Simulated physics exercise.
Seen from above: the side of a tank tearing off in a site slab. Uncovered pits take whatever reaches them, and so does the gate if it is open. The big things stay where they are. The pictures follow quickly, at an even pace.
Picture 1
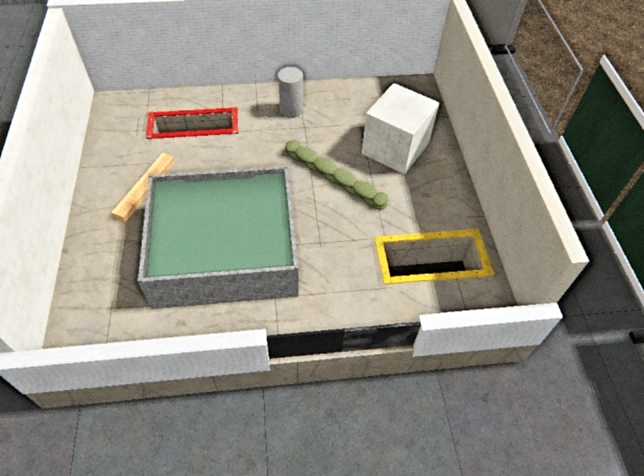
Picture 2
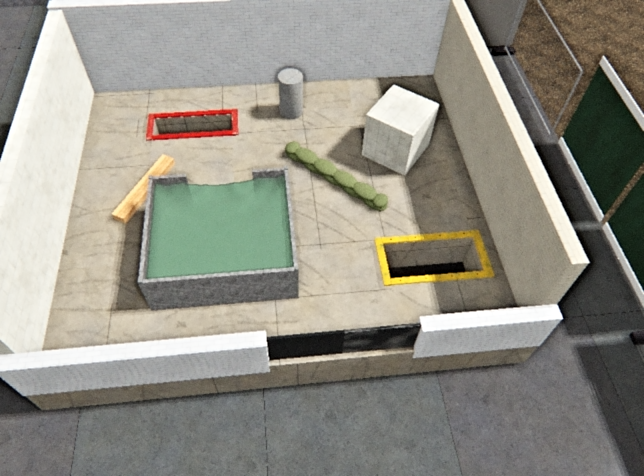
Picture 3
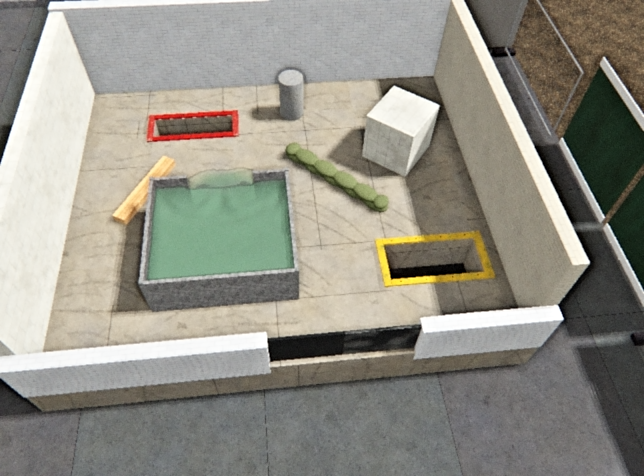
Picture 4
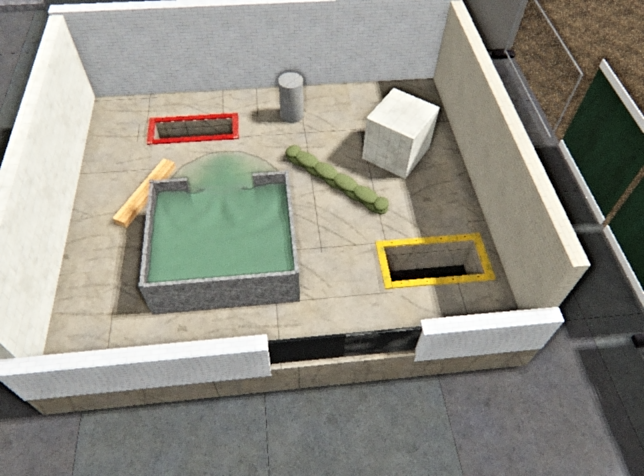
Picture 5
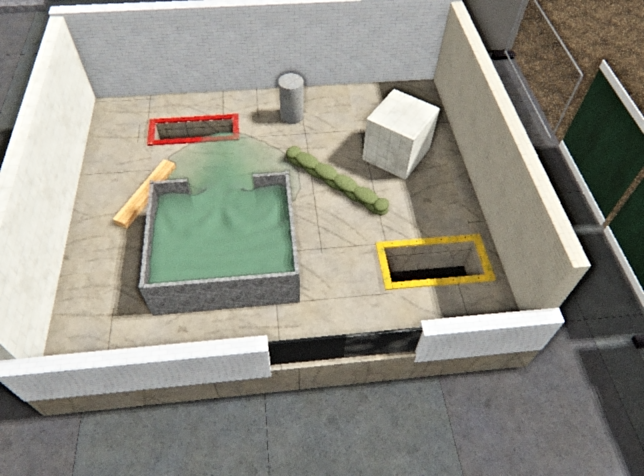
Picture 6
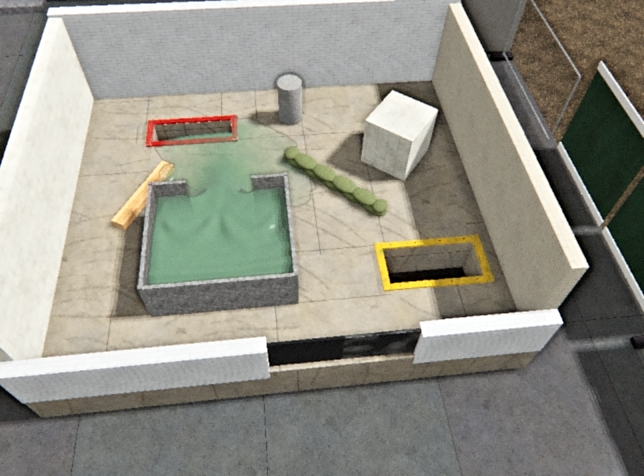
Green water in a square grey tank began pouring through a gap that opened in its far side, then spread thinly across the walled slab, past a wooden plank and up to the red-edged opening.
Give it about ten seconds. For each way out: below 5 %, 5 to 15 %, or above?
In the end: The gate takes less than 5 %; the yellow pit takes less than 5 %; the red pit takes more than 15 %.
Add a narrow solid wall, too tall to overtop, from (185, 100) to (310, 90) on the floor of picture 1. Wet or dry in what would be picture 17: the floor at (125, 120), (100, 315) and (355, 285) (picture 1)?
One after the other: Flooded, no water, dry.
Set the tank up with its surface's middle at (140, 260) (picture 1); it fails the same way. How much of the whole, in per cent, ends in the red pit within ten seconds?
Per cent: Red 30.
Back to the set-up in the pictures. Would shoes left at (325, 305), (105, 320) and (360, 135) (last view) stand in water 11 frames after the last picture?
In turn: Clear, not flooded, wet.
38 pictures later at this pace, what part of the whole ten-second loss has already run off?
Roughly 85 per cent.
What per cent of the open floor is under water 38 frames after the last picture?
I make it 60 per cent.
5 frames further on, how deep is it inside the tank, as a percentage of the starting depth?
Close to 68 %.
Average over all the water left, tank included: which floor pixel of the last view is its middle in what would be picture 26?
Roughly at (246, 196).
A moment on, water covers 20 % of the floor; the gate 0 %, the yellow pit 0 %, the red pit 8 %.
Next, water covers 35 % of the floor; the gate 0 %, the yellow pit 0 %, the red pit 17 %.
Then, water covers 45 % of the floor; the gate 0 %, the yellow pit 0 %, the red pit 25 %.
Later, water covers 60 % of the floor; the gate 0 %, the yellow pit 0 %, the red pit 35 %.
In the end, water covers 85 % of the floor; the gate 0 %, the yellow pit 1 %, the red pit 41 %.
